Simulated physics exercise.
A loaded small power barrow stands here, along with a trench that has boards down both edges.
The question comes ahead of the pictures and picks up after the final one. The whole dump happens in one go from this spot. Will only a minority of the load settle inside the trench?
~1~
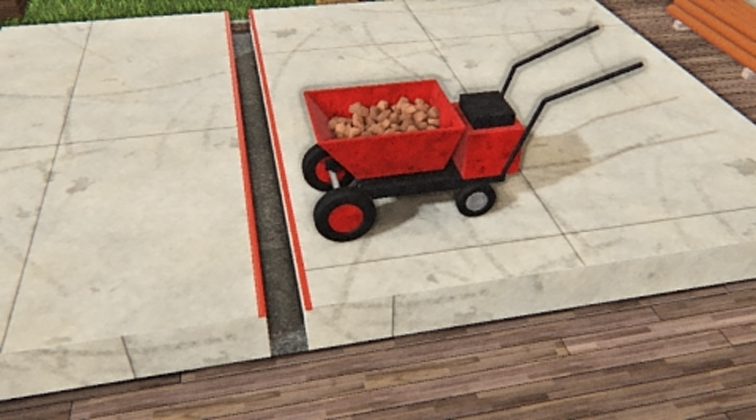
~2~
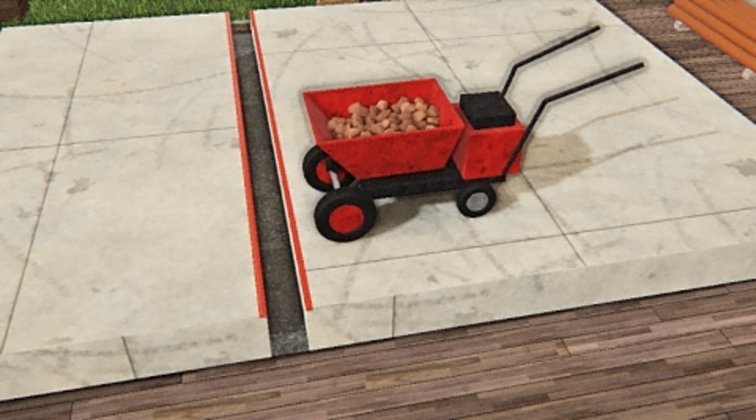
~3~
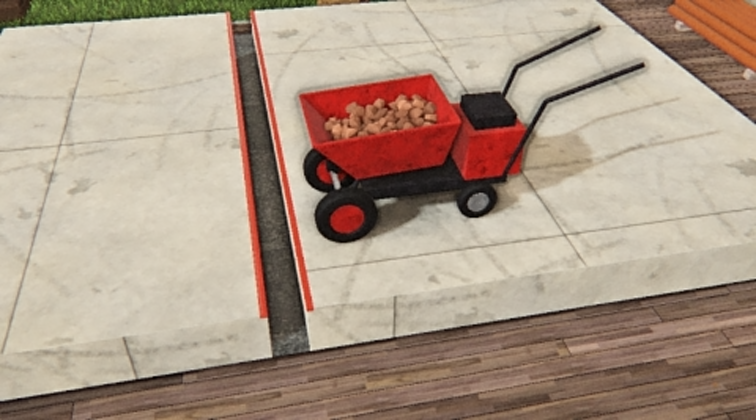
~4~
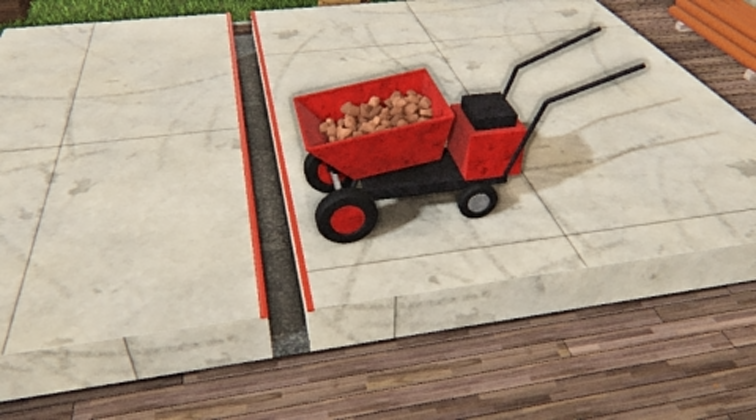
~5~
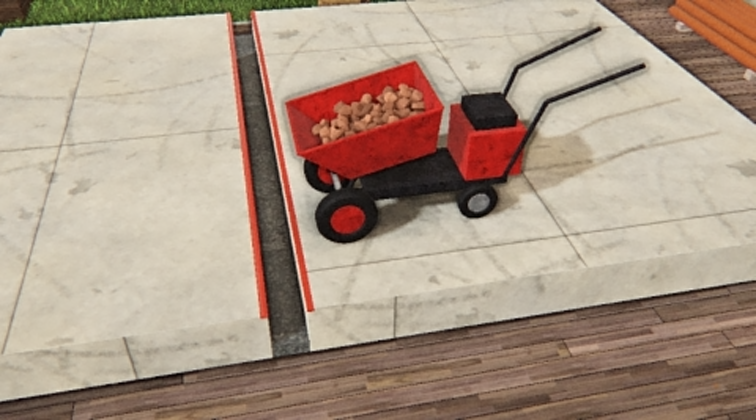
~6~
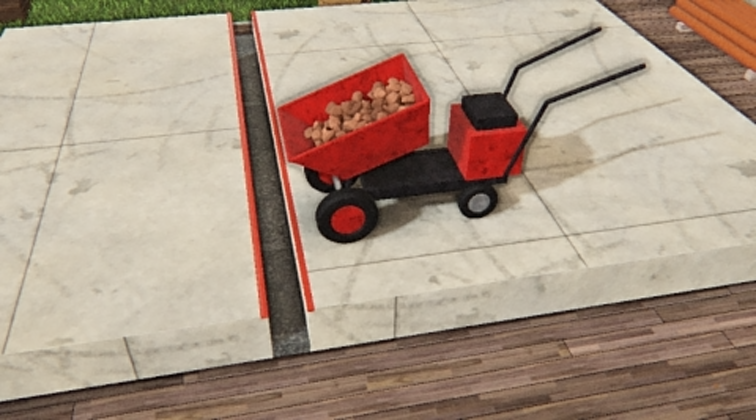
Yes, under half gets in.
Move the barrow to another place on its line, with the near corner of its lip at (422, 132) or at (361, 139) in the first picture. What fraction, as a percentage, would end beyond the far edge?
In order, 0 % followed by 20 %.
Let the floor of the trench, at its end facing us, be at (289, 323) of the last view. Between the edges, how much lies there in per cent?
About 0 %.
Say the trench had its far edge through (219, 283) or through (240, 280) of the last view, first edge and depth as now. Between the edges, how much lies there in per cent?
The first case gives close to 80 per cent and the second close to 30 per cent.
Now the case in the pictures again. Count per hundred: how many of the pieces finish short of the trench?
Share: Near 0 %.
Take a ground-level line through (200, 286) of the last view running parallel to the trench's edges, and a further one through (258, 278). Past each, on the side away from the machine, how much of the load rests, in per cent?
30 and 80 in a hundred.
Soon, skip tipped steeply; all in the skip.
A while on, skip tipped right over; most in the skip; about a quarter beyond it; a stray few falling.
Towards the end, skip tipped right over; about a quarter in the skip; most beyond it.
Finally, skip tipped right over; about a quarter in the skip; a stray few in or heaped over the trench; most beyond it.
